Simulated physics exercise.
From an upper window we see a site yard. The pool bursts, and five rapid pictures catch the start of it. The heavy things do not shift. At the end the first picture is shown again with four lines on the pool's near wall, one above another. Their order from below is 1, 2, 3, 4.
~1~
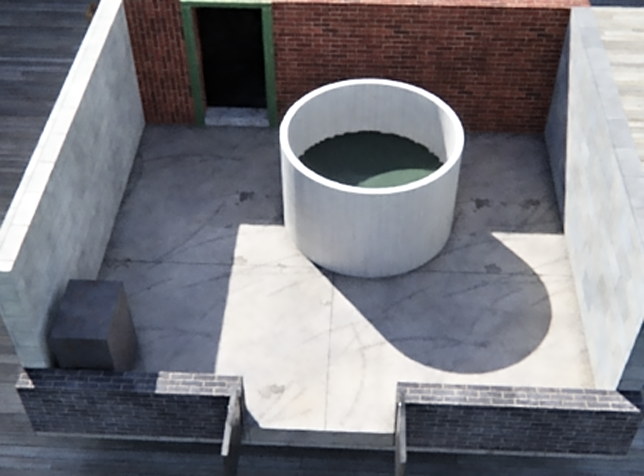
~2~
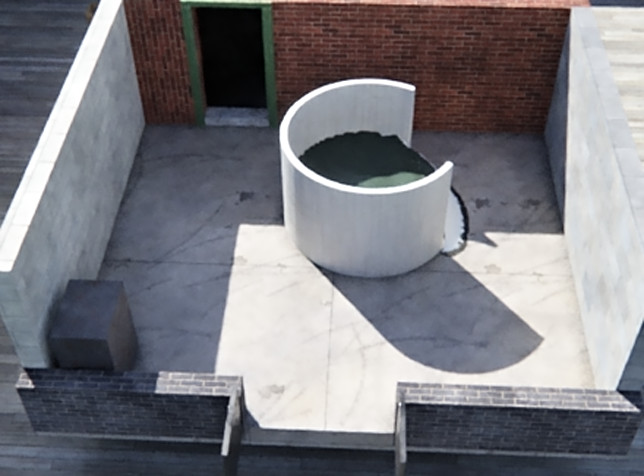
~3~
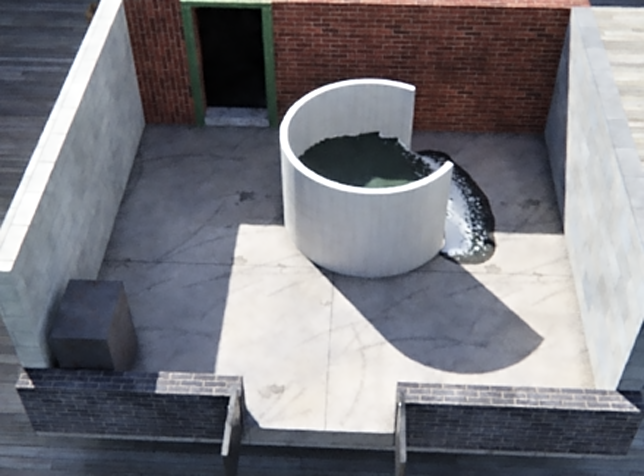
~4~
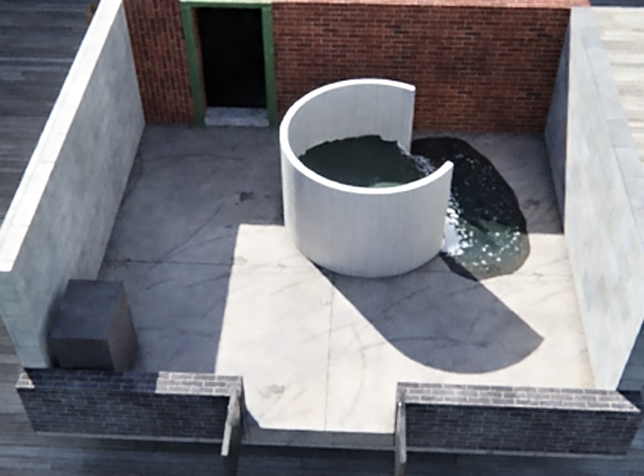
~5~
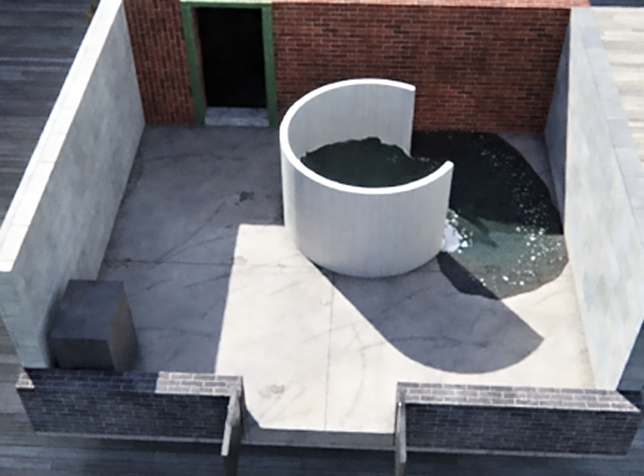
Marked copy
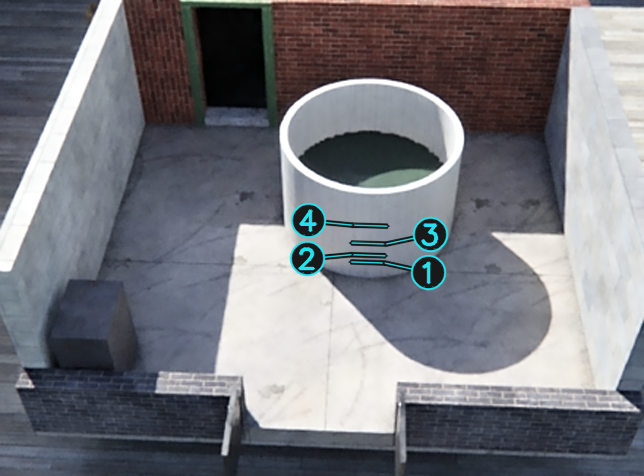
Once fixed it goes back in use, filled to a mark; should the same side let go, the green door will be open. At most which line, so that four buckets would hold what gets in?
Line 4 just does it.
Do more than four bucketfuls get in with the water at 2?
No.
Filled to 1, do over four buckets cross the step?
No, not at all.
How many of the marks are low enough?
All of them.
On the marked copy, 1 at (367, 262); 2 at (368, 255); 3 at (368, 243); 4 at (369, 225); from the bottom up 1, 2, 3, 4.
Choosing 1, nothing gets over.
Choosing 2, nothing gets over.
Choosing 3, nothing gets over.
Choosing 4, a splash gets over, under a bucket.
